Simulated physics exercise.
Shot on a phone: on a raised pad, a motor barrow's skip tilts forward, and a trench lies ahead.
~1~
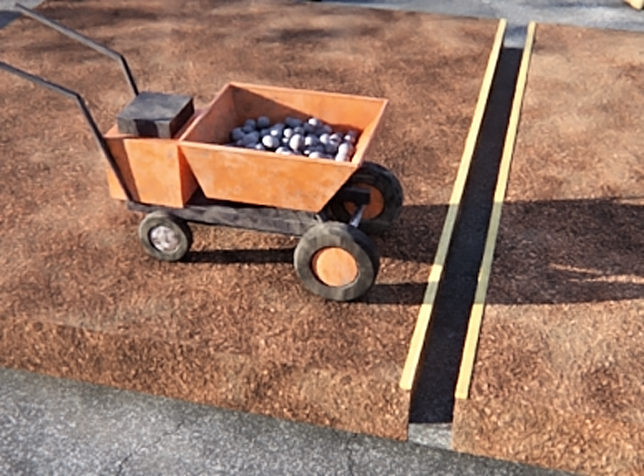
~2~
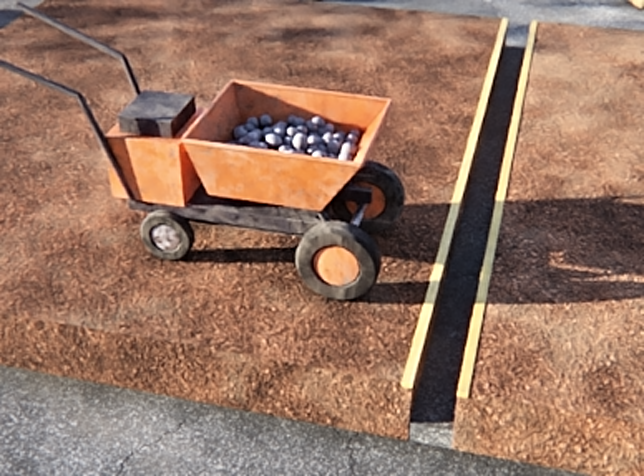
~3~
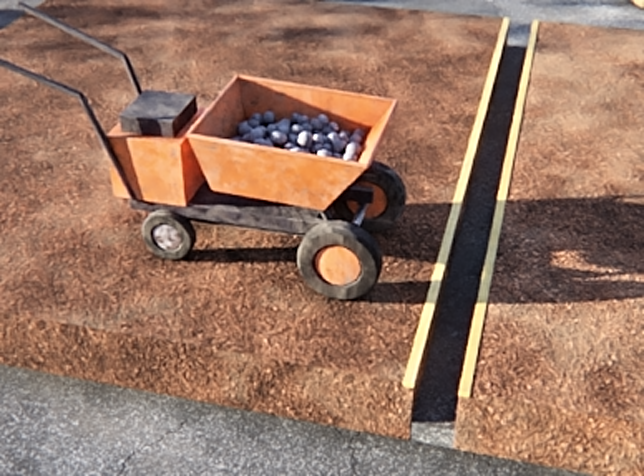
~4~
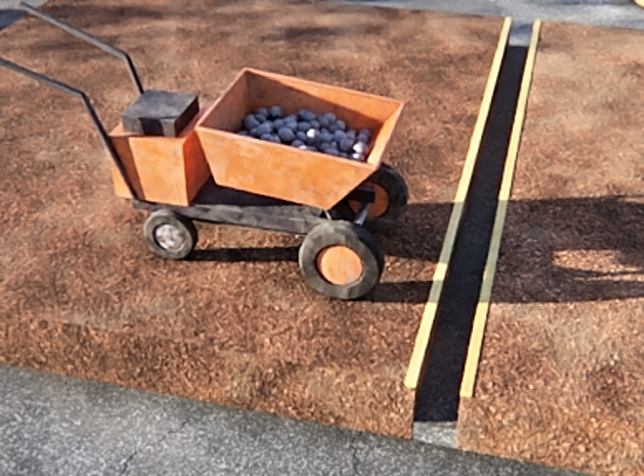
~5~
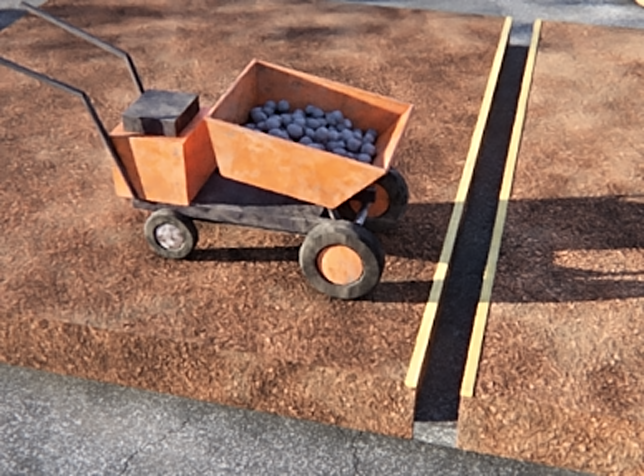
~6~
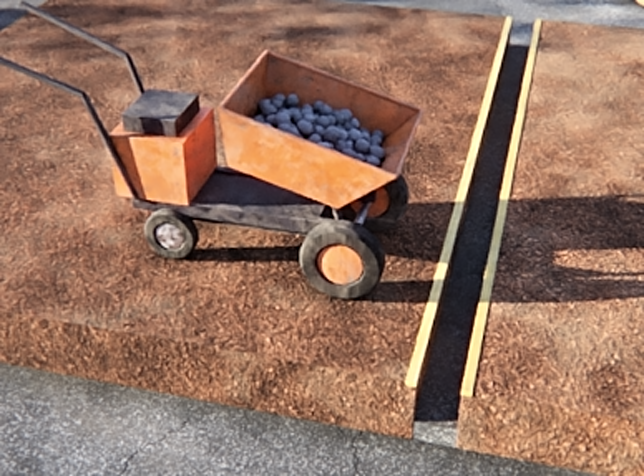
An orange skip full of round cobbles tilted steadily forward on a small four-wheeled barrow, its back end rising, while the wheels stayed almost still on brown ground left of a narrow, yellow-edged trench.
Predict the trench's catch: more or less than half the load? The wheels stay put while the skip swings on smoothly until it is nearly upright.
Short of half.
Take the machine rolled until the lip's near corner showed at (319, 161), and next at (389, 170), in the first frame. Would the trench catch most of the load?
Spot 1 gives the bigger portion, spot 2 gives the minor portion.
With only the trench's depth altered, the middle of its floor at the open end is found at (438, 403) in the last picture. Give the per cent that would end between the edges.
About 30 %.
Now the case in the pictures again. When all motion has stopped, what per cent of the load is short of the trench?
I'd say near 0 per cent, give or take.
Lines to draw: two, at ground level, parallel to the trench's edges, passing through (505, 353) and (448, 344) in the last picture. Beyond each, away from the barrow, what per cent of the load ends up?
40 % and 80 %, in that order.
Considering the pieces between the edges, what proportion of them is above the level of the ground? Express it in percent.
Estimate: Around 0 %.
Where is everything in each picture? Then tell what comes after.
The first picture shows lip of the skip at (358, 166), level; top of the load at (284, 155), round cobbles; first edge of the trench at (417, 341); far edge at (470, 350), the trench under half as wide as the skip, and about as deep as wide.
The second picture shows lip of the skip at (361, 165), level; top of the load at (286, 154).
The third picture shows lip of the skip at (367, 166), tipped barely; top of the load at (295, 141).
The fourth picture shows lip of the skip at (376, 168), tipped a little; top of the load at (289, 141).
The fifth picture shows lip of the skip at (385, 172), tipped a little; top of the load at (283, 134).
The sixth picture shows lip of the skip at (395, 177), tipped clearly; top of the load at (279, 133); first edge of the trench at (423, 339); far edge at (476, 348).
Soon after the last picture, skip tipped steeply; all in the skip.
A little later, skip tipped right over; most in the skip; a stray few in or heaped over the trench; a small part beyond it; a stray few falling.
Later still, skip tipped right over; a small part in the skip; about a quarter in or heaped over the trench; about two thirds beyond it.
By the end, skip tipped right over; a stray few in the skip; about a third in or heaped over the trench; about two thirds beyond it.
